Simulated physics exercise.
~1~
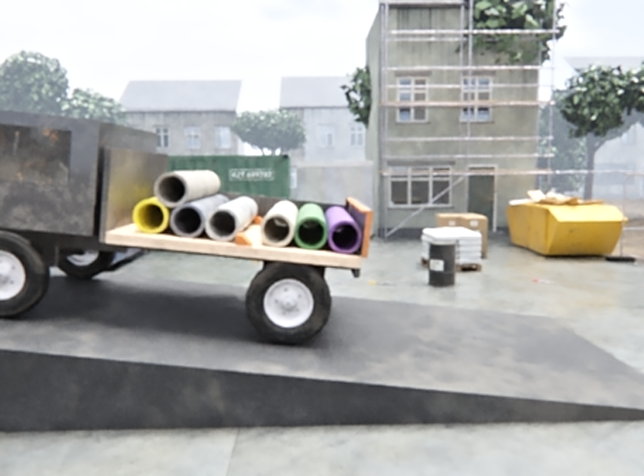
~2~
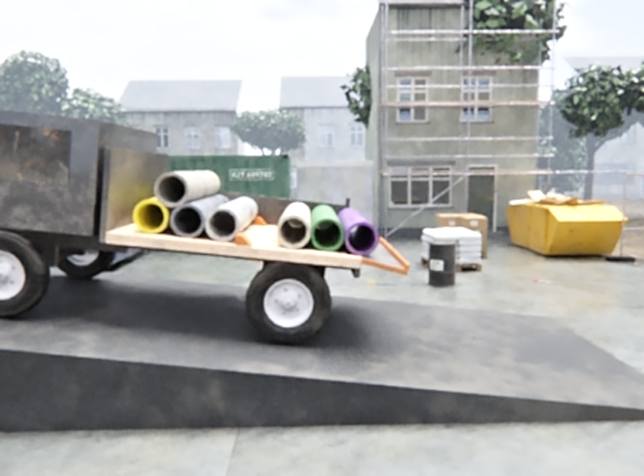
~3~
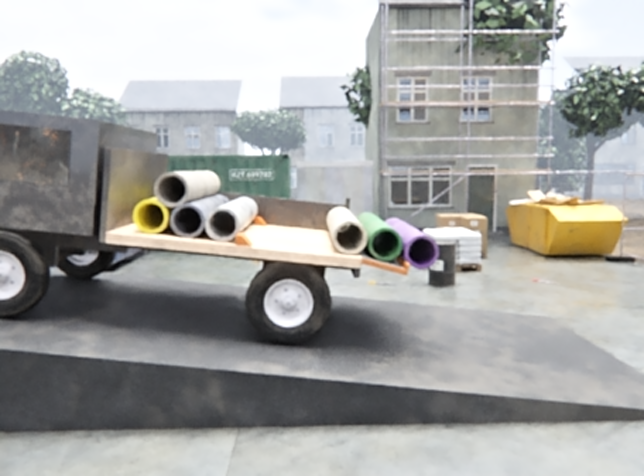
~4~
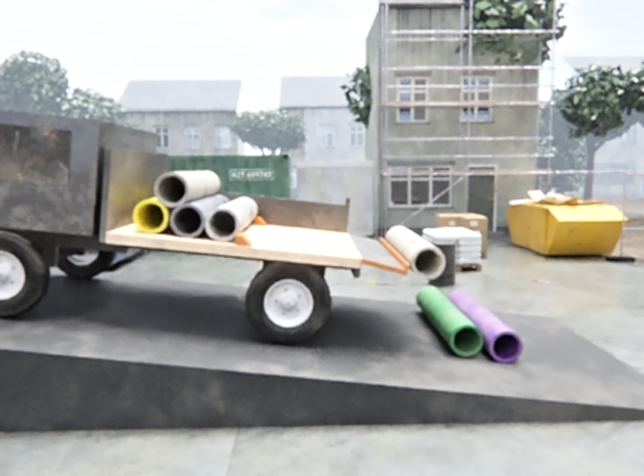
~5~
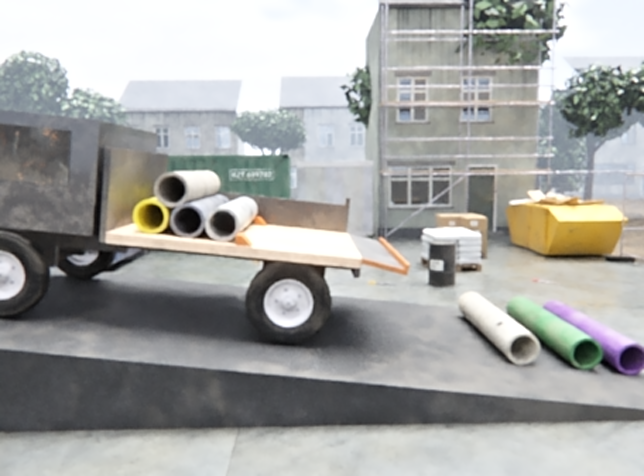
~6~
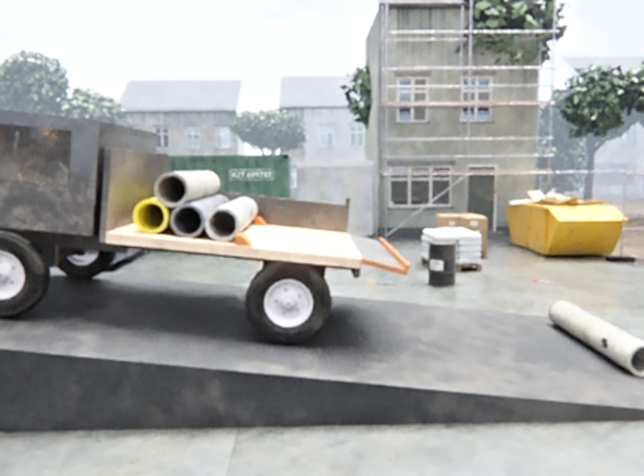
The clip opens on a dark pick-up standing on a gentle ramp, its open bed facing right and loaded with pipes, including yellow, green and purple ones, with a scaffolded house and a yellow skip behind. The tailgate swings down and hangs at a slant, and the pale, green and purple pipes begin rolling right. They cross onto the gate, purple leading, then drop to the ramp, the pale one last. All three roll on down the slope. Green and purple leave view on the right, while the pale pipe nears the edge and the other four stay on the bed.
